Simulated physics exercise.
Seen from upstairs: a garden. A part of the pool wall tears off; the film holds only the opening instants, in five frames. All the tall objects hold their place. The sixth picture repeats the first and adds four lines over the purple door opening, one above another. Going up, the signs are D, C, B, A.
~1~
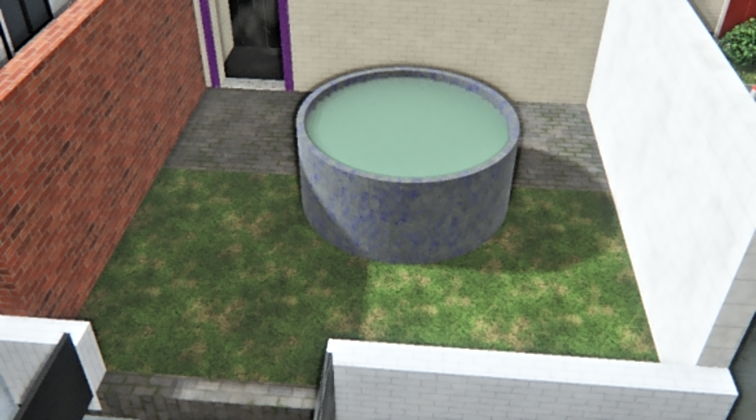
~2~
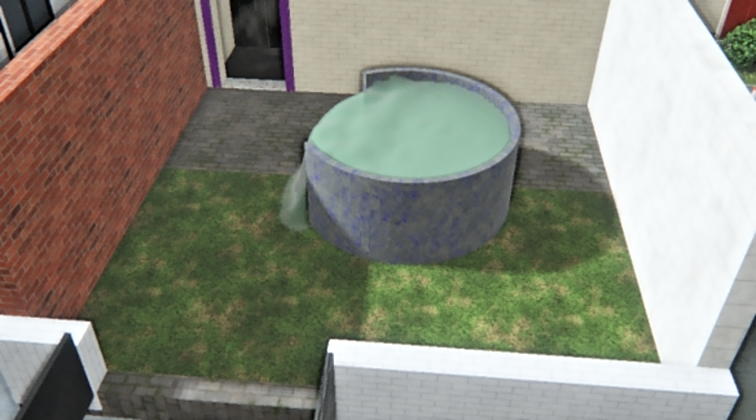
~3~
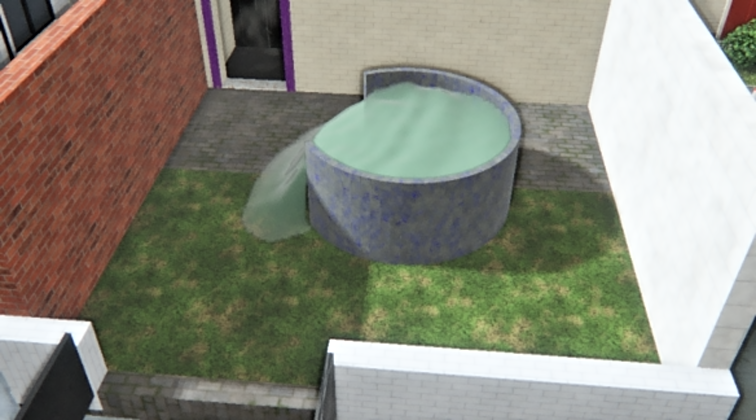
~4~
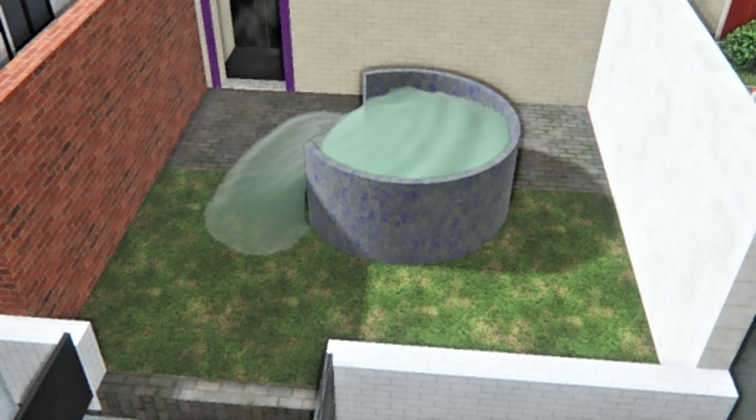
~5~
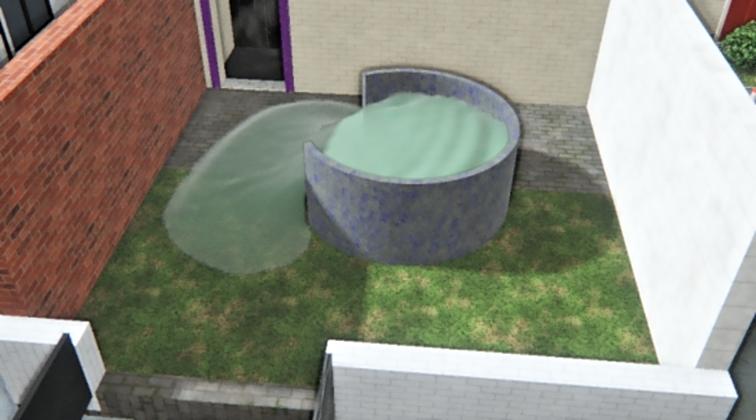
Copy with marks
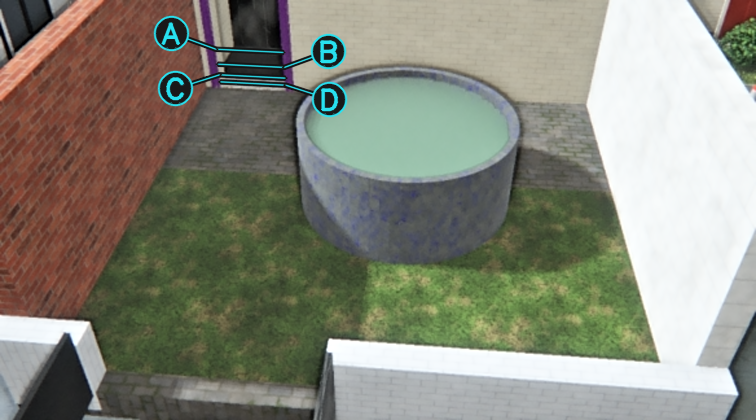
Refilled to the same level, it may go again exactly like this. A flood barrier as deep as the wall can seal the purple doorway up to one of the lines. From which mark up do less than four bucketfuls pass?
The limit is A.
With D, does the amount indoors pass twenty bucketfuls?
Yes, it does.
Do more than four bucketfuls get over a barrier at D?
Yes, it does.
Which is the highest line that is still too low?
The answer is B.
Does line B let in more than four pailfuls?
Yes.
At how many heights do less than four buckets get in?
One of the four.
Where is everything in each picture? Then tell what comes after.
In the first frame, water in the pool at rest, its middle at (408, 125); foot of the purple doorway at (253, 89); open gate at (207, 326).
In the second frame, 2 % of the ground under water, visible out to (297, 226).
In the third frame, 6 % of the ground under water, visible out to (261, 231).
In the fourth frame, 12 % of the ground under water, visible out to (244, 246).
In the fifth frame, 21 % of the ground under water, visible out to (189, 247).
In cyan, A at (249, 50); B at (251, 65); C at (252, 76); D at (253, 83); from the bottom up D, C, B, A.
For line A, a splash gets over, under a bucket.
For line B, about 9 bucketfuls get in.
For line C, dozens of bucketfuls pour in.
For line D, dozens of bucketfuls pour in.
